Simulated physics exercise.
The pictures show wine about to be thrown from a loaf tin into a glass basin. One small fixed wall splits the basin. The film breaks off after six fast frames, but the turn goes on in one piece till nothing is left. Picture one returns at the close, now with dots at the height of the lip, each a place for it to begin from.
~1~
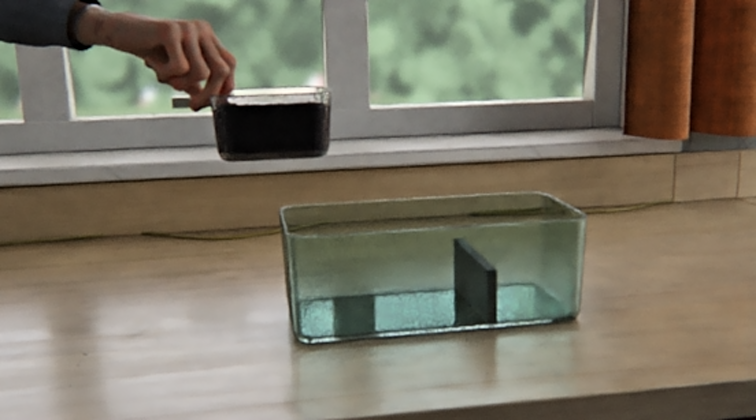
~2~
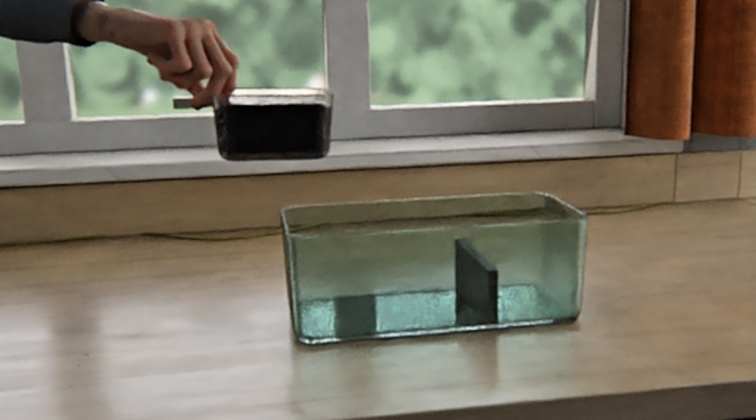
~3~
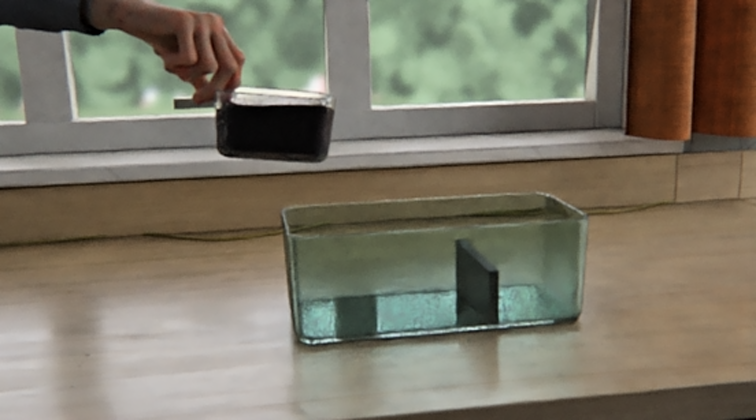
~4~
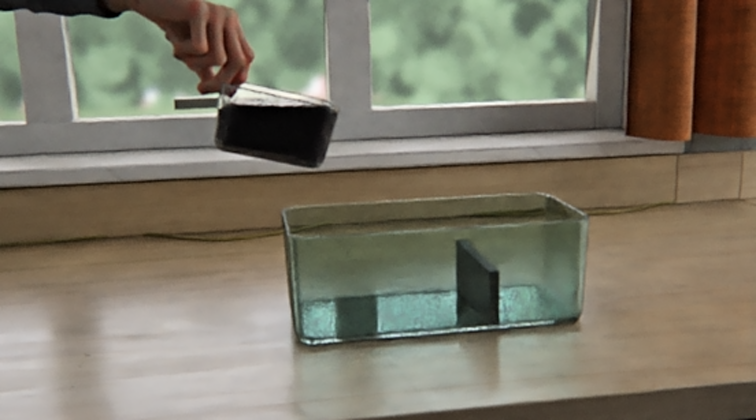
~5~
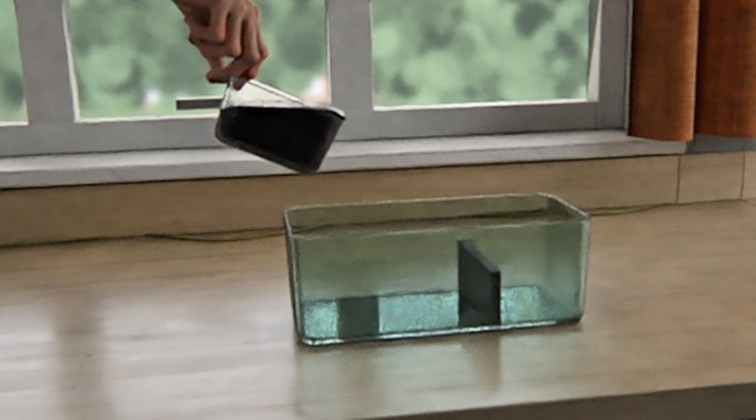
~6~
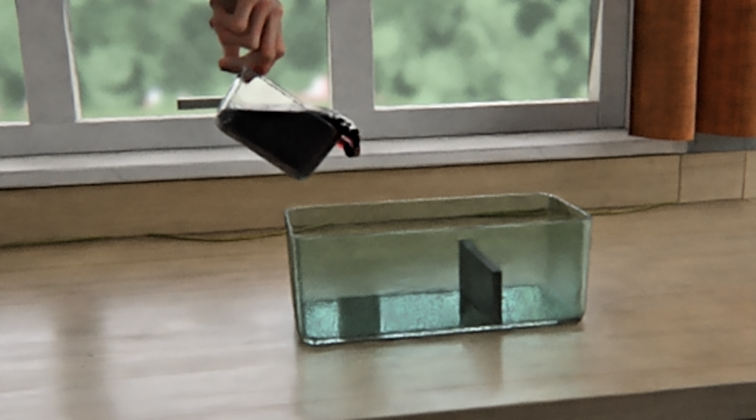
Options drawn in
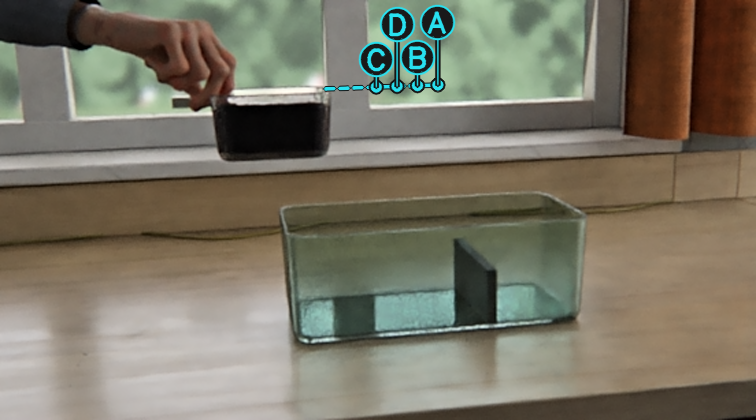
A hand in a dark sleeve grips a clear container of dark liquid at upper left, seen from slightly above a pale wooden counter beneath a window. Below sits a greenish glass basin with shallow bluish water and a dark upright divider, orange curtains at right. The hand tilts the container steadily rightward until dark liquid slips over its lip, while the view stays nearly still.
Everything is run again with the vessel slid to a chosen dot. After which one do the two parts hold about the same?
Choose B.
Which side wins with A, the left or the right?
More ends on the right.
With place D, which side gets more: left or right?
The left side.
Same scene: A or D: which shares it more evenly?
That is place A.
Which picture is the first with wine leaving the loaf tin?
In picture 5.
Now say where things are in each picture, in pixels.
Upright, lip at (325, 88); basin from (294, 341) to (579, 317); top of the wall at (474, 252); nothing has left yet, in the first frame.
Upright, lip at (327, 91); nothing has left yet, in the second frame.
Tipped about 6°, lip at (330, 96); nothing has left yet, in the third frame.
Tipped about 14°, lip at (334, 104); nothing has left yet, in the fourth frame.
Tipped about 24°, lip at (337, 115); wine is over the lip, down to (337, 115), in the fifth frame.
Tipped about 37°, lip at (339, 128); wine is over the lip, down to (353, 151), in the sixth frame.
In cyan, A at (437, 84); B at (417, 85); C at (376, 87); D at (397, 86).
Choosing A, about 31 % ends left of the wall and 67 % right of it.
Choosing B, about 56 % ends left of the wall and 43 % right of it.
Choosing C, about 98 % ends left of the wall and 1 % right of it.
Choosing D, about 94 % ends left of the wall and 4 % right of it.
